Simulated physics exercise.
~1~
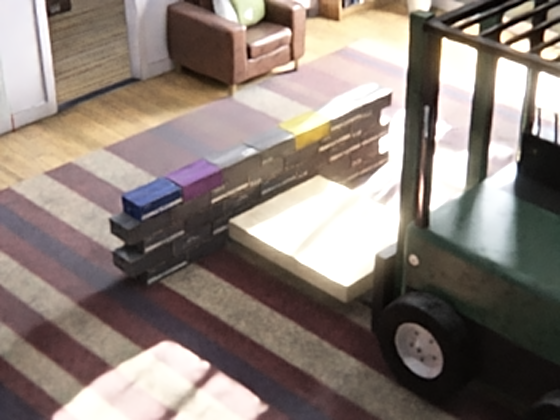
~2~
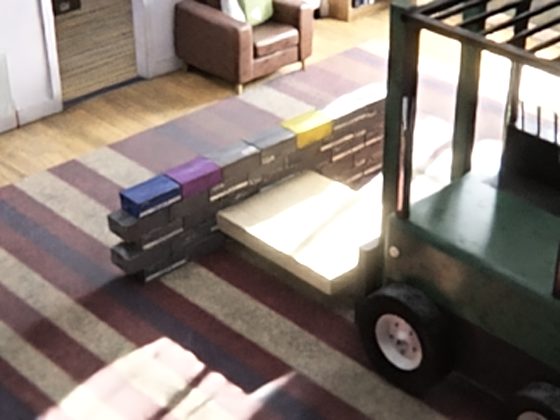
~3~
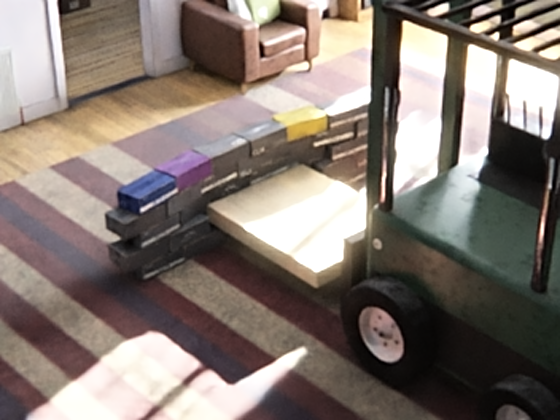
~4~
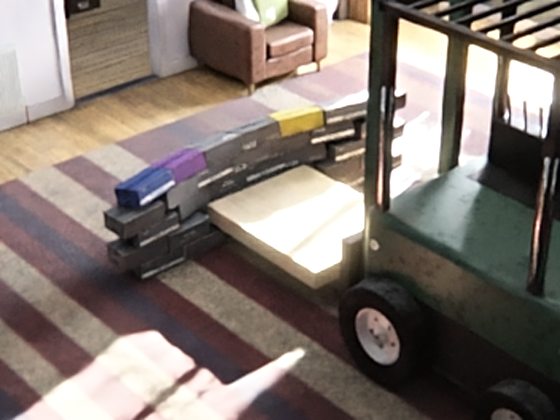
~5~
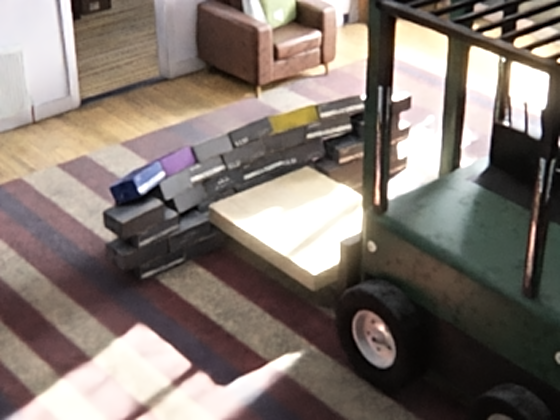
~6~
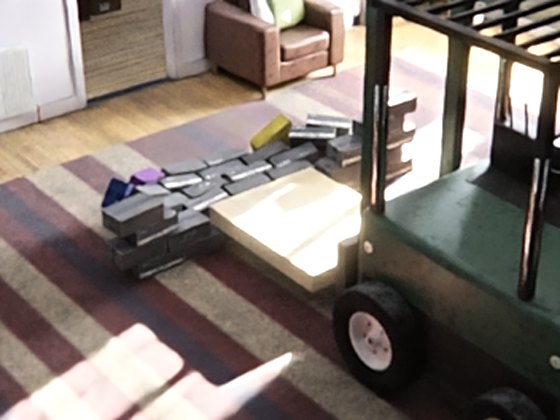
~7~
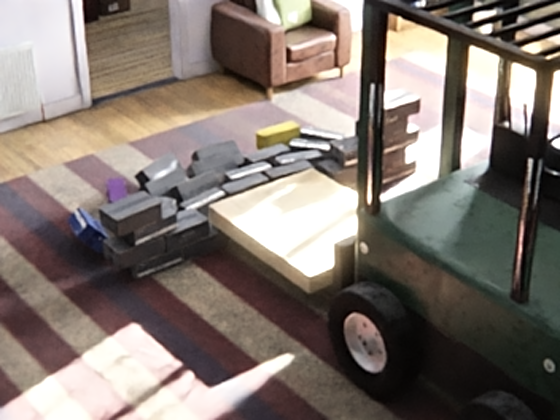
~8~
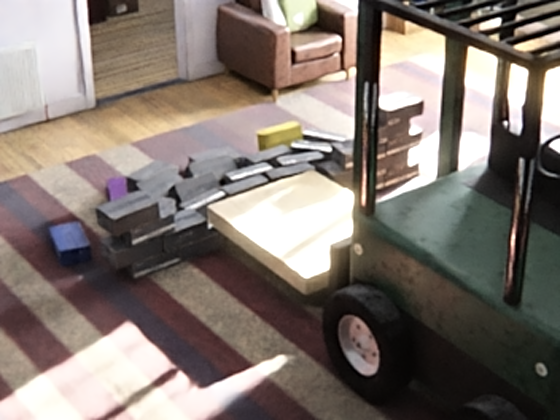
In the video, a green forklift pushes a pale flat load into a low wall of dark boxes on a striped carpet, then stops as the upper rows tip backward and tumble, leaving the blue, purple and yellow boxes fallen while the wall's ends partly stand.
